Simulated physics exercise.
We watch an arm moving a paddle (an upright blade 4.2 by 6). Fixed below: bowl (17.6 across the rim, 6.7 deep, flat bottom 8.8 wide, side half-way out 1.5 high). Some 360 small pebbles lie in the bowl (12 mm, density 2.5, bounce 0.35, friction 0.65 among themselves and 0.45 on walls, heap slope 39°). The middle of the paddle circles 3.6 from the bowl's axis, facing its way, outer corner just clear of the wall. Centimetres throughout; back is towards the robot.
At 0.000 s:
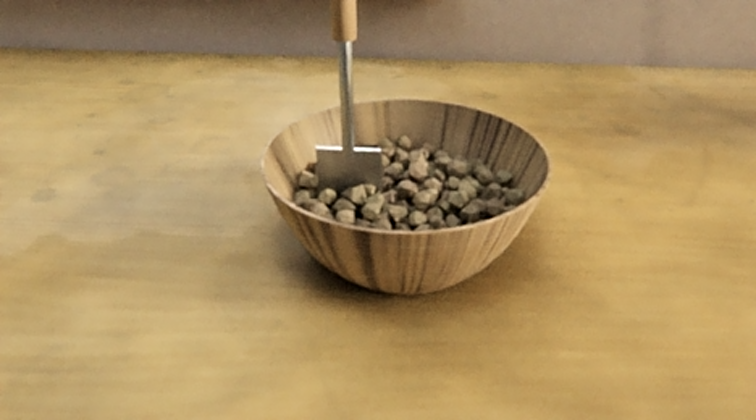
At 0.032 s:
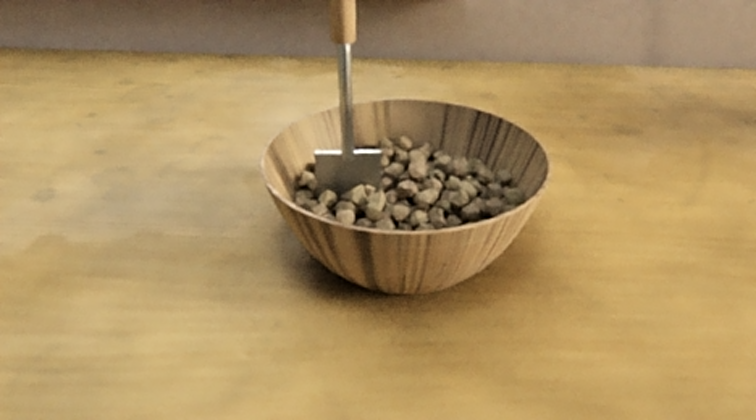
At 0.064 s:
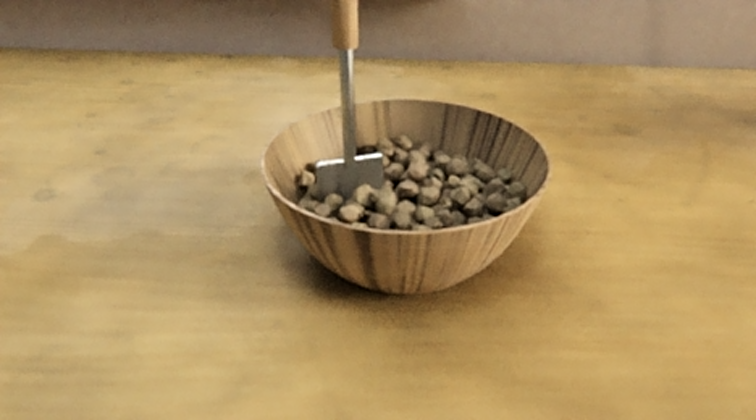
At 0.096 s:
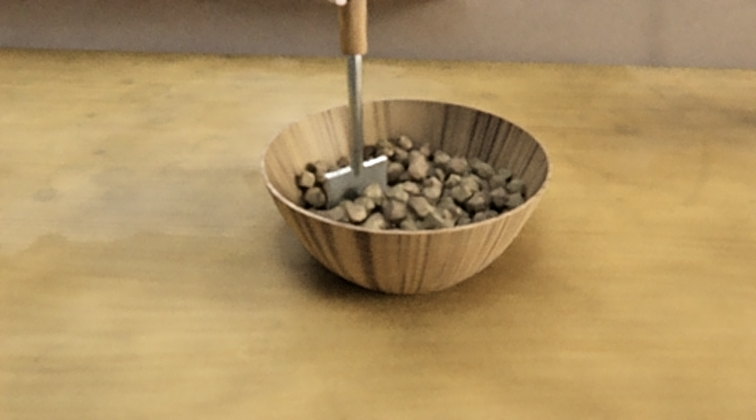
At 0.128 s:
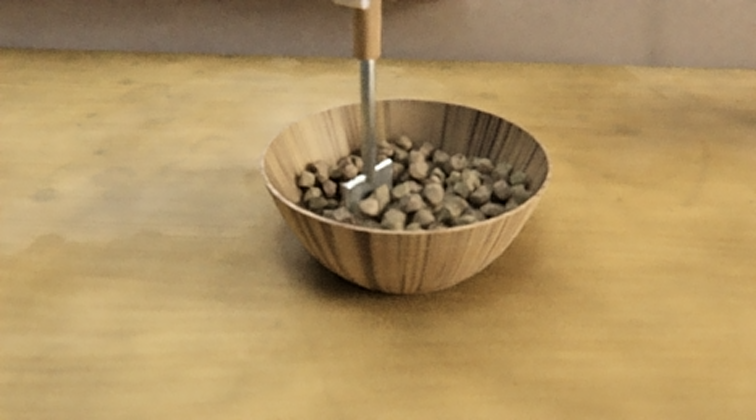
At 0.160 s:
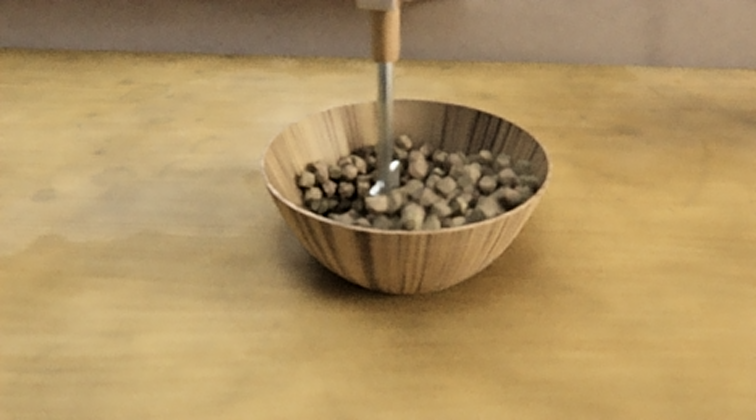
In this clip, a flat metal paddle with a wooden handle stands among small brown pebbles in a striped wooden bowl, then moves toward the viewer and right, turning until its blade appears nearly edge-on as it pushes through them.
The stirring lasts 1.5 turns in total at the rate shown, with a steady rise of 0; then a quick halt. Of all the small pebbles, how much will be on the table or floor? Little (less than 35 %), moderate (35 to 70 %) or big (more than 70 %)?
On the table or floor the share is little, less than 35 %.
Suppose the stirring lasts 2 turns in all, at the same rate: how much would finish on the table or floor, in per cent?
Then about 30 per cent.
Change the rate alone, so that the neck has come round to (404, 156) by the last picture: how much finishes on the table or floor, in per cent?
Some 30 per cent.
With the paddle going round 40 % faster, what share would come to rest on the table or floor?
Then about 35 per cent.
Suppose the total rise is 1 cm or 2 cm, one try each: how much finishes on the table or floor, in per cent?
About 20 and 20 per cent.
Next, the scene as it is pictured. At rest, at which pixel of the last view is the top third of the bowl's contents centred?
Around (475, 158).
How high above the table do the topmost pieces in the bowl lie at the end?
Some 8.0 cm.
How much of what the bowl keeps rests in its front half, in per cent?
Roughly 30 per cent.
After 0.50 s, 257° round, highest piece 10 above the table; 324 in the bowl, 21 on the table or floor, 16 in flight or on the tool.
After 0.83 s, 78° round, highest piece 9 above the table; 288 in the bowl, 63 on the table or floor, 10 in flight or on the tool.
After 1.20 s, 180° round, highest piece 8 above the table; 275 in the bowl, 86 on the table or floor.
After 1.90 s, 180° round, highest piece 8 above the table; 275 in the bowl, 86 on the table or floor.
In the end, 275 in the bowl, 86 on the table or floor. That is 24 % on the table or floor.
